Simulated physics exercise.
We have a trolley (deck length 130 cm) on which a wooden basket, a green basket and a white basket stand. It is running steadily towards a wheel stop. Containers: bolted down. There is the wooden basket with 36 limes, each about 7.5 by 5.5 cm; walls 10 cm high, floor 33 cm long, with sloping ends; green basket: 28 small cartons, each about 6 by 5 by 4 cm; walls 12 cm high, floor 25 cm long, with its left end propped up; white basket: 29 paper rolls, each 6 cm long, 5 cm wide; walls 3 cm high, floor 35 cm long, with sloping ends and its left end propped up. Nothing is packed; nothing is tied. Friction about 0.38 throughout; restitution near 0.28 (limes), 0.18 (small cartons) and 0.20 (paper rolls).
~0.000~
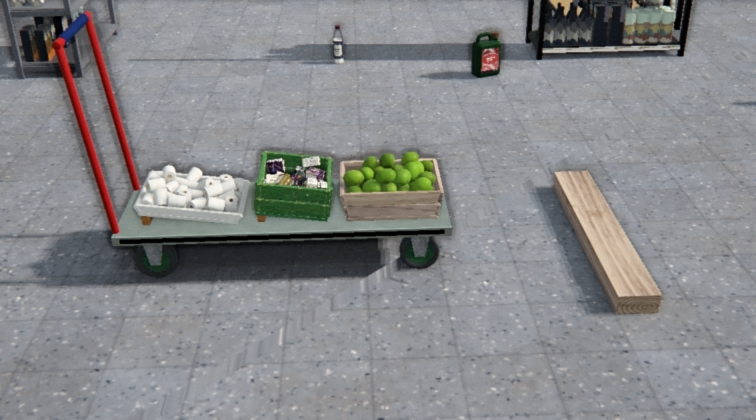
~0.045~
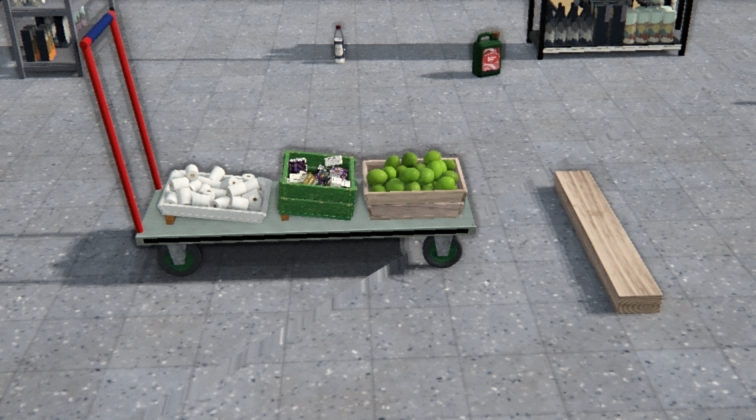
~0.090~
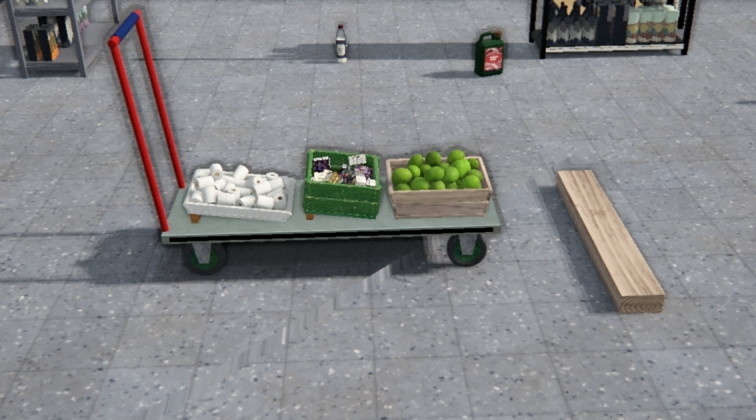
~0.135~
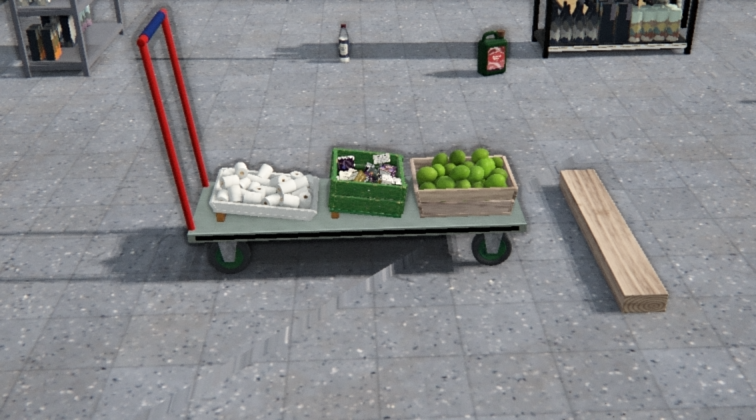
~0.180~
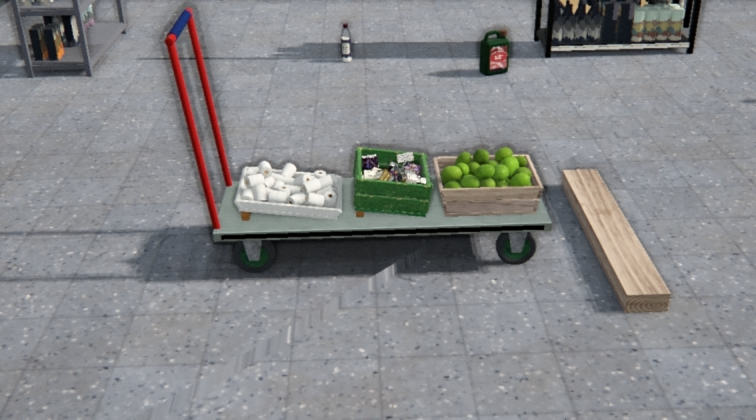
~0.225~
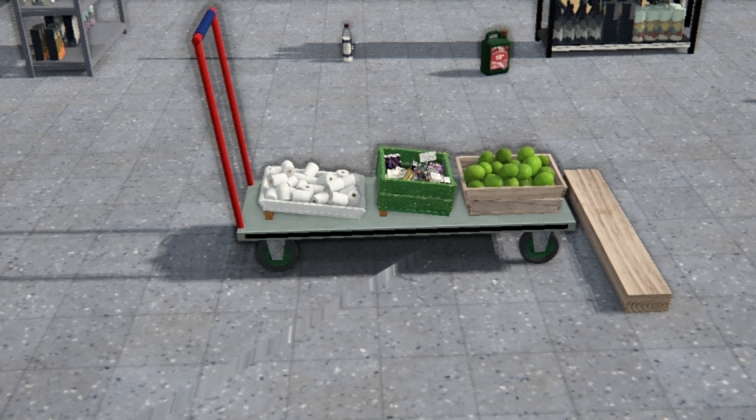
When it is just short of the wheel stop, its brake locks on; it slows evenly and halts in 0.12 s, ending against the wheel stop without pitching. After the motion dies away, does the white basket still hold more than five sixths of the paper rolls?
No, more than a sixth are out.
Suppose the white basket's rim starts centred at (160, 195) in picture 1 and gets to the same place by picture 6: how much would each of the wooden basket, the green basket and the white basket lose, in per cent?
That would give wooden basket 10 %, green basket 0 % and white basket 40 %.
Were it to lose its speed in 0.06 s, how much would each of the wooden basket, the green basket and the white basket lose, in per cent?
Then wooden basket 10, green basket 0, white basket 30 per cent.
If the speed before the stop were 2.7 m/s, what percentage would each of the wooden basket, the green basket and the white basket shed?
Wooden basket 10 %, green basket 0 %, white basket 40 %.
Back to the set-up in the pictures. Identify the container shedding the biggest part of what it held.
White basket.
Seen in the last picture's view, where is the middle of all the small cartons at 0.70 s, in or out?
Their middle is at about (467, 181).
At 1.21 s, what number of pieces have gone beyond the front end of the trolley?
Approx. 2 pieces ahead of the front edge.
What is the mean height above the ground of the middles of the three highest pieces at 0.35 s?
Height, averaged: Around 38 cm.
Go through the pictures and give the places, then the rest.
In the first frame (we follow the rim corner now nearest the camera; the camera pans a little), white basket at (137, 205); green basket at (261, 184); 61 cm still to roll; nothing out yet.
White basket at (161, 204); green basket at (285, 183); 52 cm still to roll, in the second frame.
White basket at (186, 203); green basket at (311, 182); 43 cm still to roll, in the third frame.
White basket at (212, 201); green basket at (337, 180); 35 cm still to roll, in the fourth frame.
White basket at (237, 200); green basket at (362, 179); 26 cm still to roll, in the fifth frame.
White basket at (261, 200); green basket at (386, 179); 17 cm still to roll; nothing out yet, in the sixth frame.
After 0.25 s, it begins to slow.
After 0.35 s, 0 of 36 out of the wooden basket, 0 of 28 out of the green basket and 0 of 29 out of the white basket.
After 0.47 s, 1 of 36 out of the wooden basket, 0 of 28 out of the green basket and 6 of 29 out of the white basket.
After 0.70 s, 2 of 36 out of the wooden basket, 0 of 28 out of the green basket and 10 of 29 out of the white basket.
When it is over (at 1.21 s), 3 of 36 out of the wooden basket, 0 of 28 out of the green basket and 10 of 29 out of the white basket. Asked share, 10 of 29, 34 per cent.
